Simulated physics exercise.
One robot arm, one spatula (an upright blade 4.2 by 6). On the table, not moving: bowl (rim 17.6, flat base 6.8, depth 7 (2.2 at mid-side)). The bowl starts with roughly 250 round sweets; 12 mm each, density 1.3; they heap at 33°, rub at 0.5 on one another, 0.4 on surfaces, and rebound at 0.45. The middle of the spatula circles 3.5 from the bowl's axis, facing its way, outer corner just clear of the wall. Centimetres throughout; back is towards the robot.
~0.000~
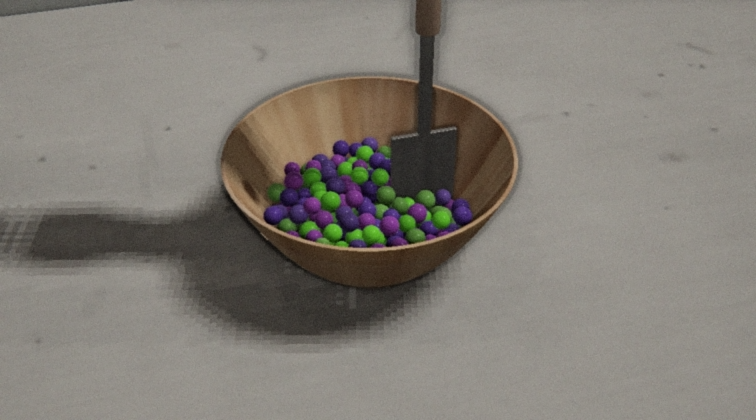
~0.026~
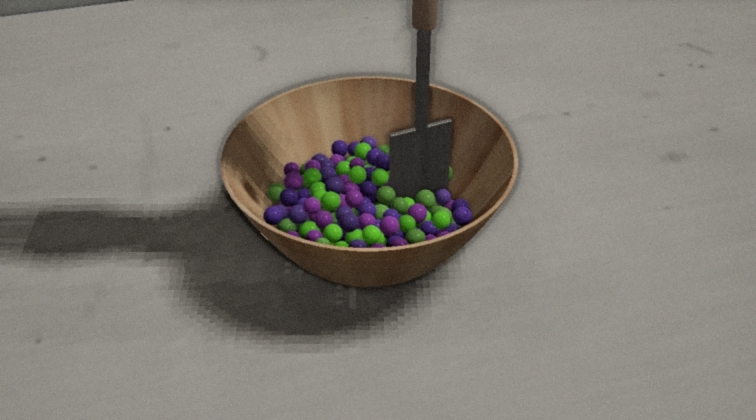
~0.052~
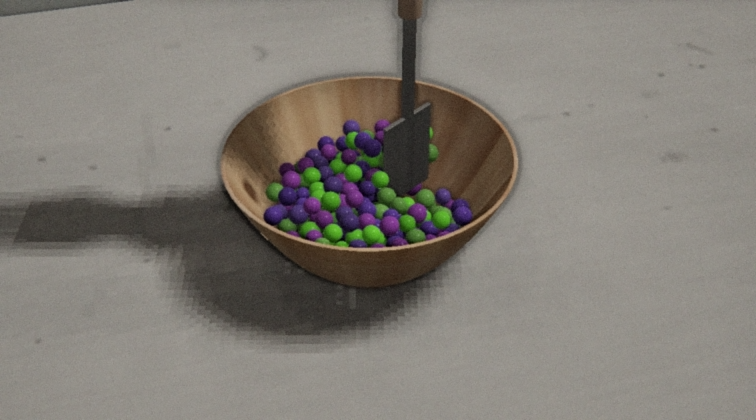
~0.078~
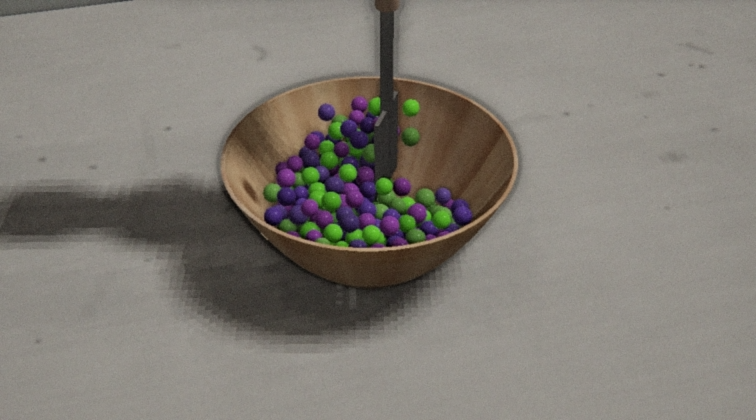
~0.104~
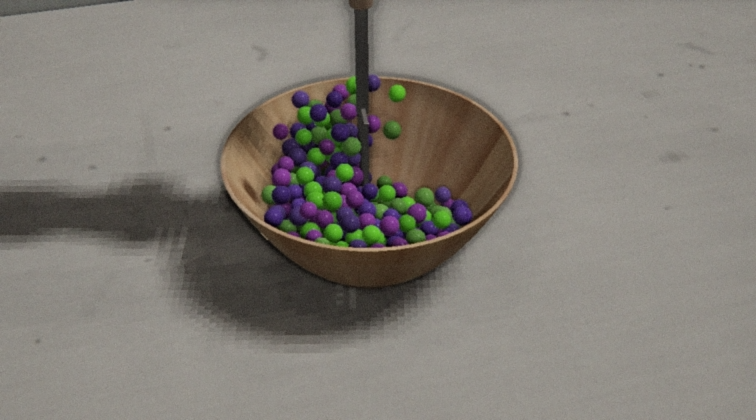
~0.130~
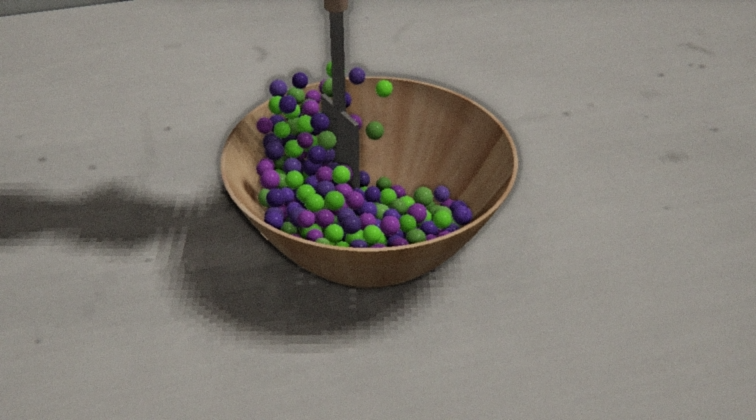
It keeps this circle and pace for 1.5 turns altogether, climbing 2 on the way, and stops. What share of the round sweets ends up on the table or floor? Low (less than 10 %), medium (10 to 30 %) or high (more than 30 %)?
A medium share, 10 to 30 %, ends on the table or floor.
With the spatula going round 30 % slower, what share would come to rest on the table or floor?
It would be near 10 per cent.
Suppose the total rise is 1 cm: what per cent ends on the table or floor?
Some 25 per cent.
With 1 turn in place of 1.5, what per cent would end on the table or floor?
In that case some 15 per cent.
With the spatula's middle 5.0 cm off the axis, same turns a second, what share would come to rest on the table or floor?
In that case some 5 per cent.
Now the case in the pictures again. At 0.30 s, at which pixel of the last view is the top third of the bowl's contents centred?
Near (412, 221).
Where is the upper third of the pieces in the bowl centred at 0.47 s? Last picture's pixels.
Near (397, 160).
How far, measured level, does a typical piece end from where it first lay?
Roughly 7 cm.
After 0.30 s, 272° round, highest piece 11 above the table; 223 in the bowl, 9 on the table or floor, 18 in flight or on the tool.
After 0.47 s, 78° round, highest piece 9 above the table; 208 in the bowl, 37 on the table or floor, 5 in flight or on the tool.
After 0.76 s, 180° round, highest piece 6 above the table; 203 in the bowl, 47 on the table or floor.
After 1.46 s, 180° round, highest piece 6 above the table; 203 in the bowl, 47 on the table or floor.
In the end, 203 in the bowl, 47 on the table or floor. That is 19 % on the table or floor.
